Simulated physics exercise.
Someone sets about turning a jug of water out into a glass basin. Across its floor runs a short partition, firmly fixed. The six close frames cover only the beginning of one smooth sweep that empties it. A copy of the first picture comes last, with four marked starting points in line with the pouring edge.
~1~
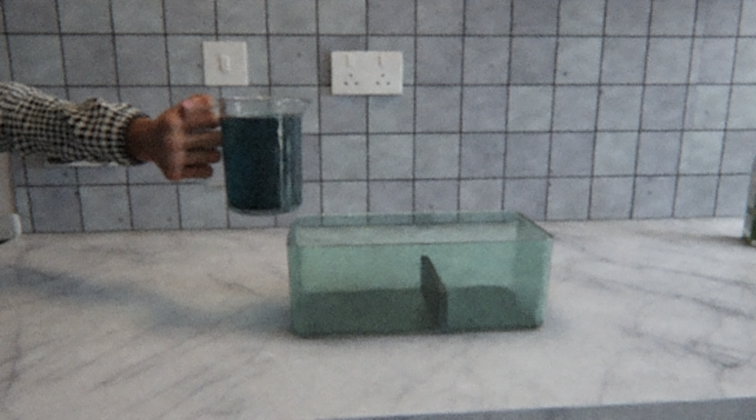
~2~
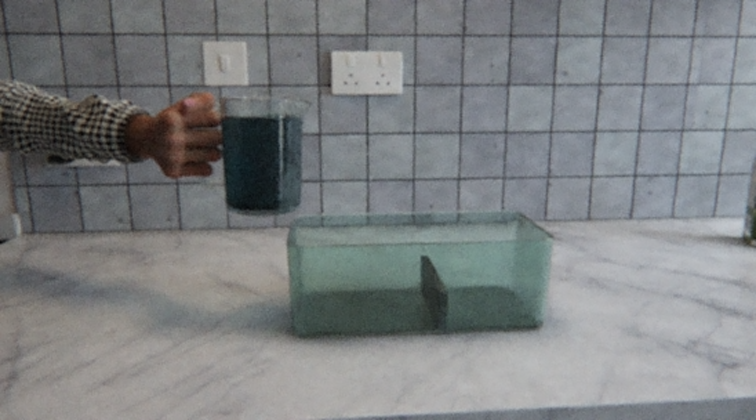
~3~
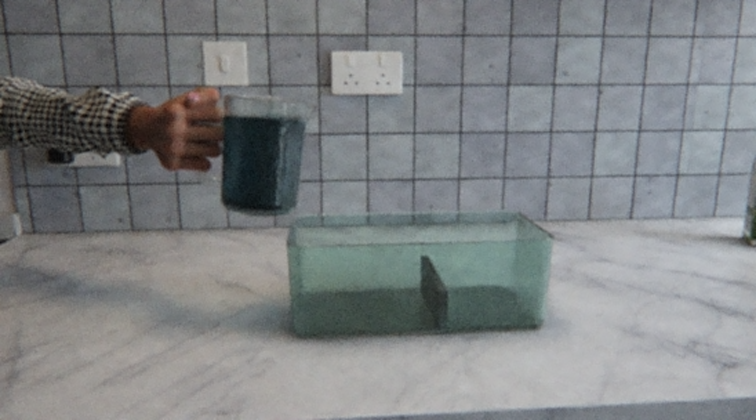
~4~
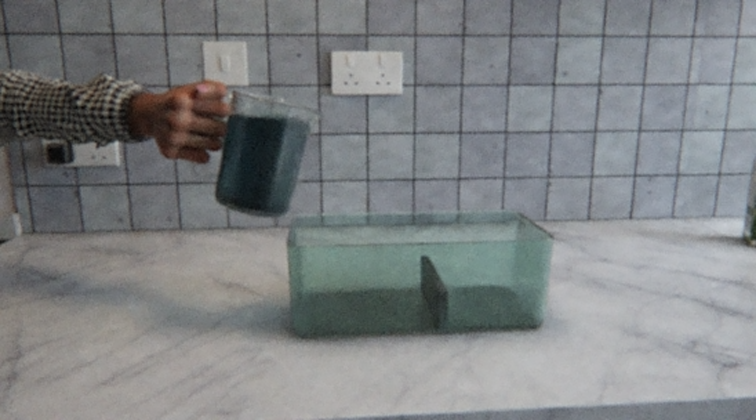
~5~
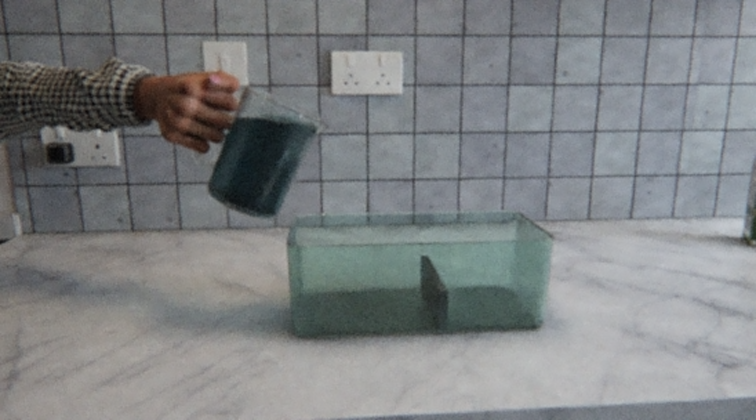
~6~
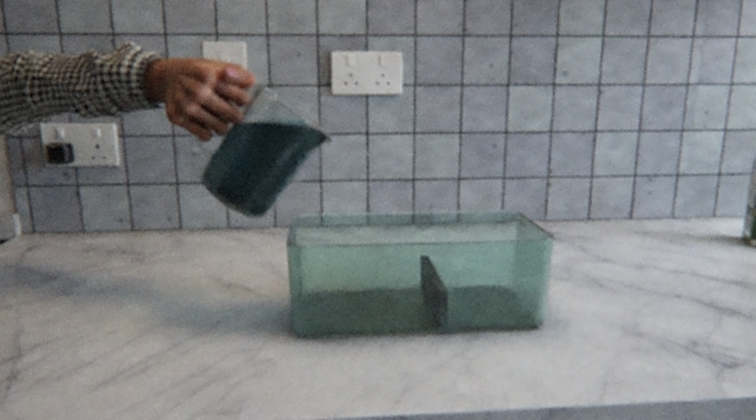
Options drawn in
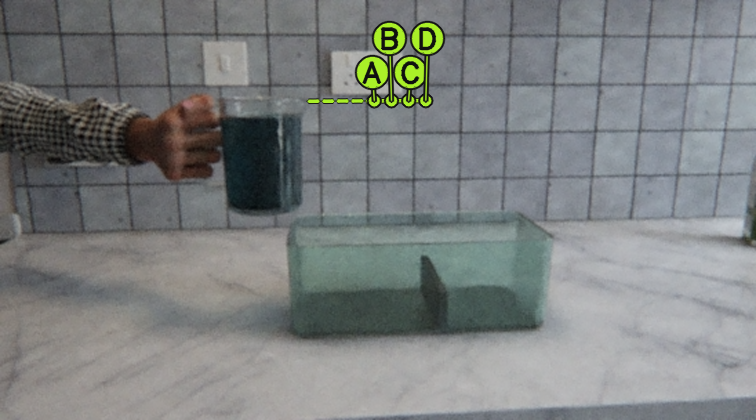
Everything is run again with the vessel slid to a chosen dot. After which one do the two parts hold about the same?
Choose B.
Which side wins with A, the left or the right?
The left side.
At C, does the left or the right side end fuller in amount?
The right one.
In lime, A at (374, 100); B at (391, 100); C at (408, 100); D at (425, 100).
If A is chosen, about 79 % ends left of the wall and 18 % right of it; 3 % is lost outside.
If B is chosen, about 49 % ends left of the wall and 50 % right of it.
If C is chosen, about 16 % ends left of the wall and 82 % right of it.
If D is chosen, about 4 % ends left of the wall and 93 % right of it; 4 % is lost outside.
